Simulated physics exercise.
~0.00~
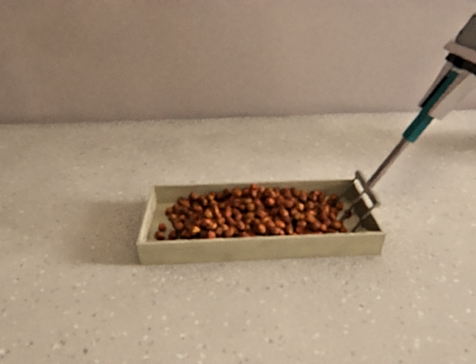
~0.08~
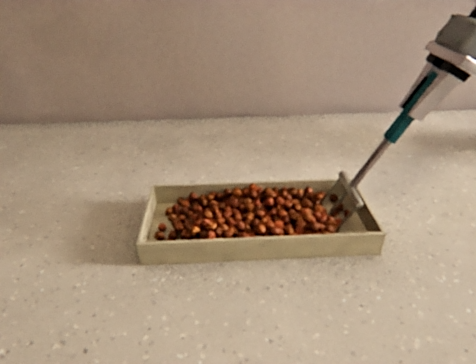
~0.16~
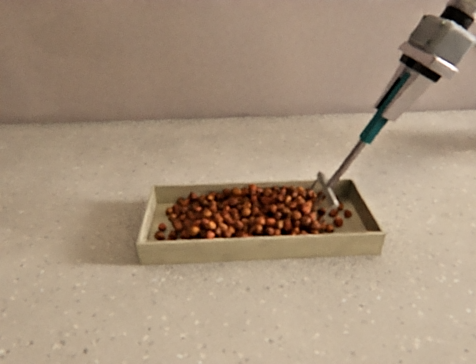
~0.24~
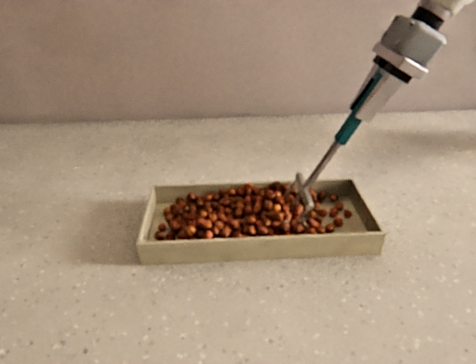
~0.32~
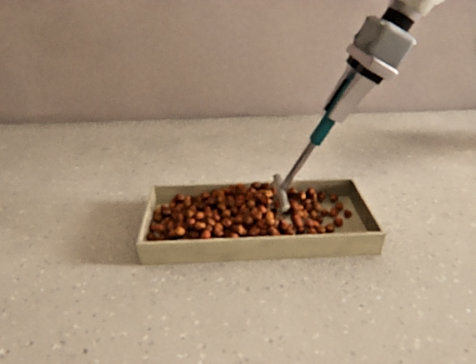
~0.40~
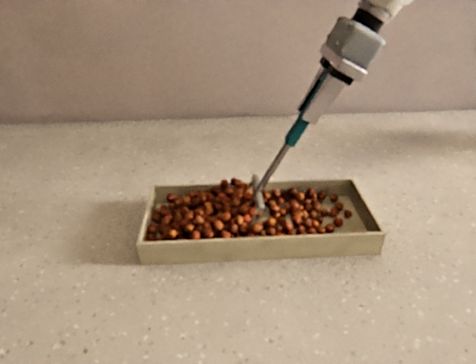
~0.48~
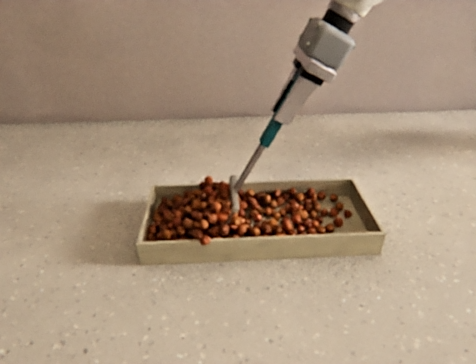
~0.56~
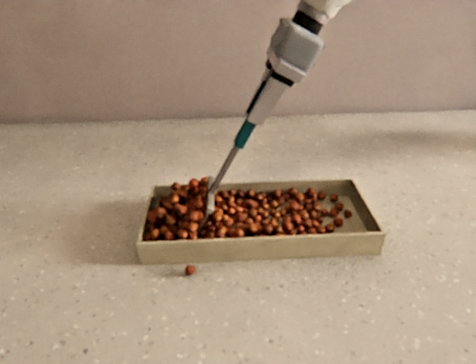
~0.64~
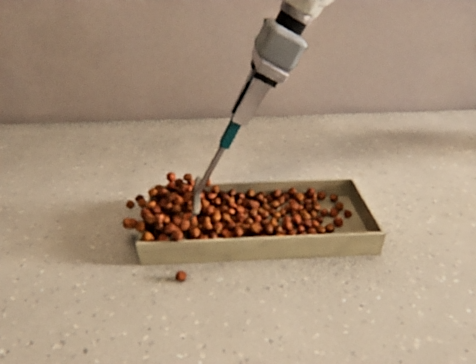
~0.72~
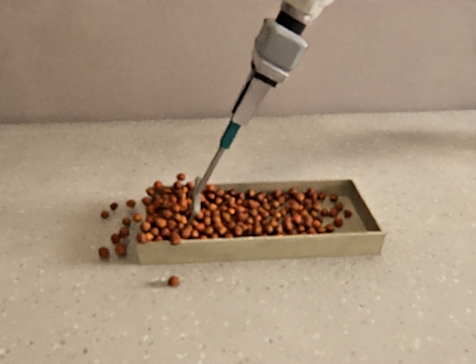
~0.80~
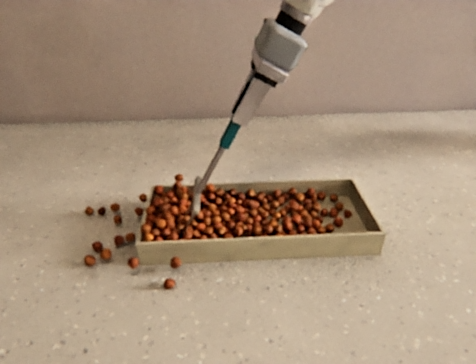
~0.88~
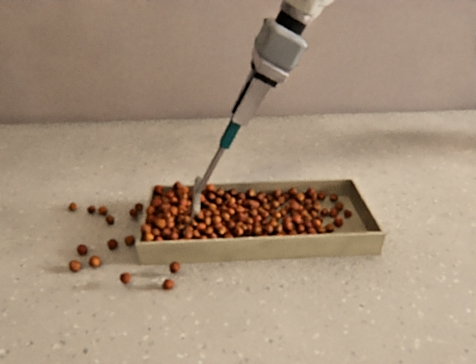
At the start, a robotic arm holds a small fork at the right end of a shallow, pale rectangular tray filled with reddish-brown hazelnuts. The fork sweeps steadily left through the nuts, leaving some behind it and heaping others ahead. As it nears the left end, the pile rises above the rim and one nut drops onto the speckled surface in front. The fork then stops near the left wall while more nuts spill over and roll outward. Finally, a small group lies scattered to the left, with most still in the tray.
